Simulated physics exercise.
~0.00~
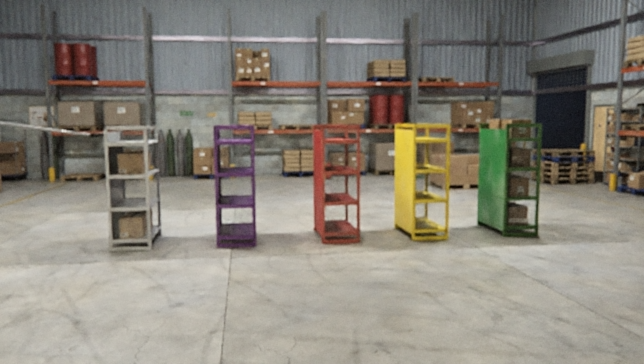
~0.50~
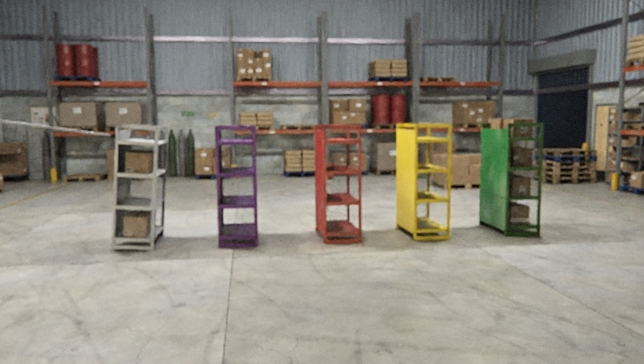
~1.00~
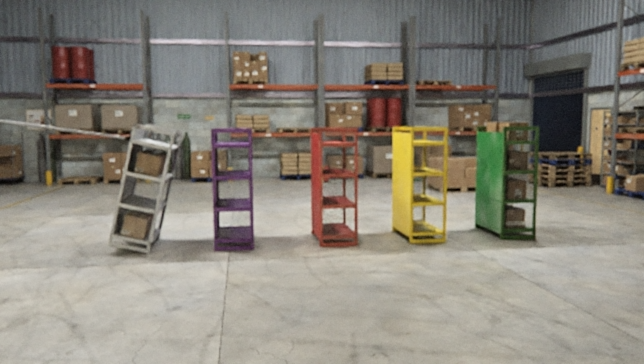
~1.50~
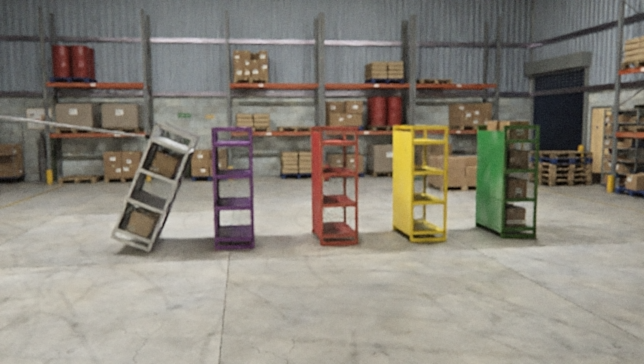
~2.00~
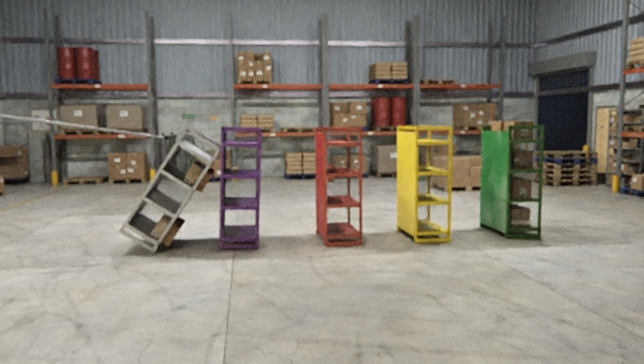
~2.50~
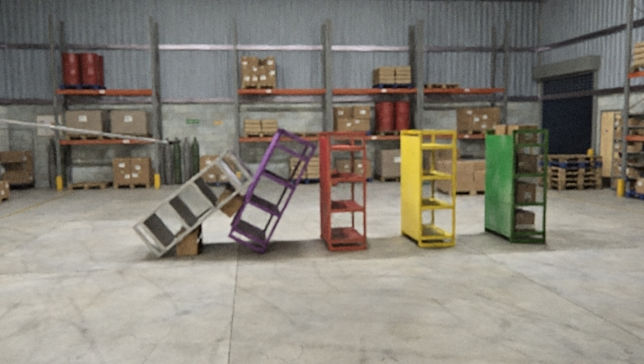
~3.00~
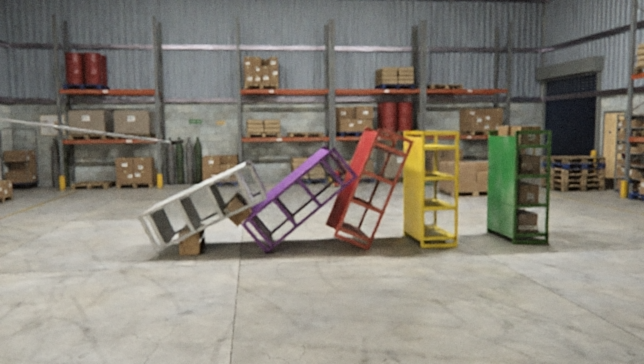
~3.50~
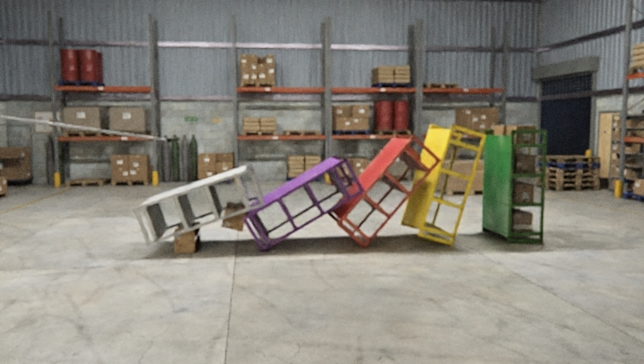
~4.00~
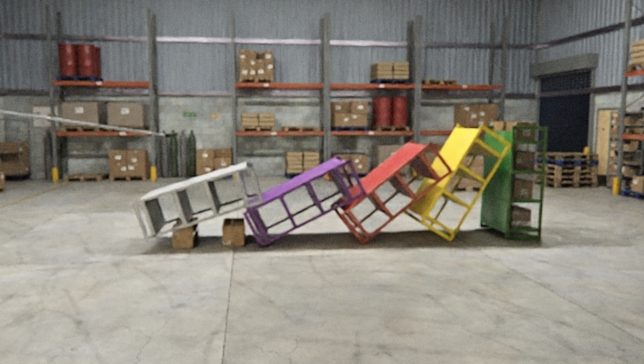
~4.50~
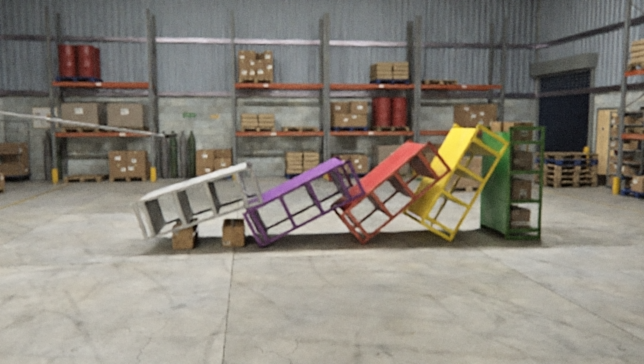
Shelving units topple rightward one after another until the yellow one leans against the upright green one.
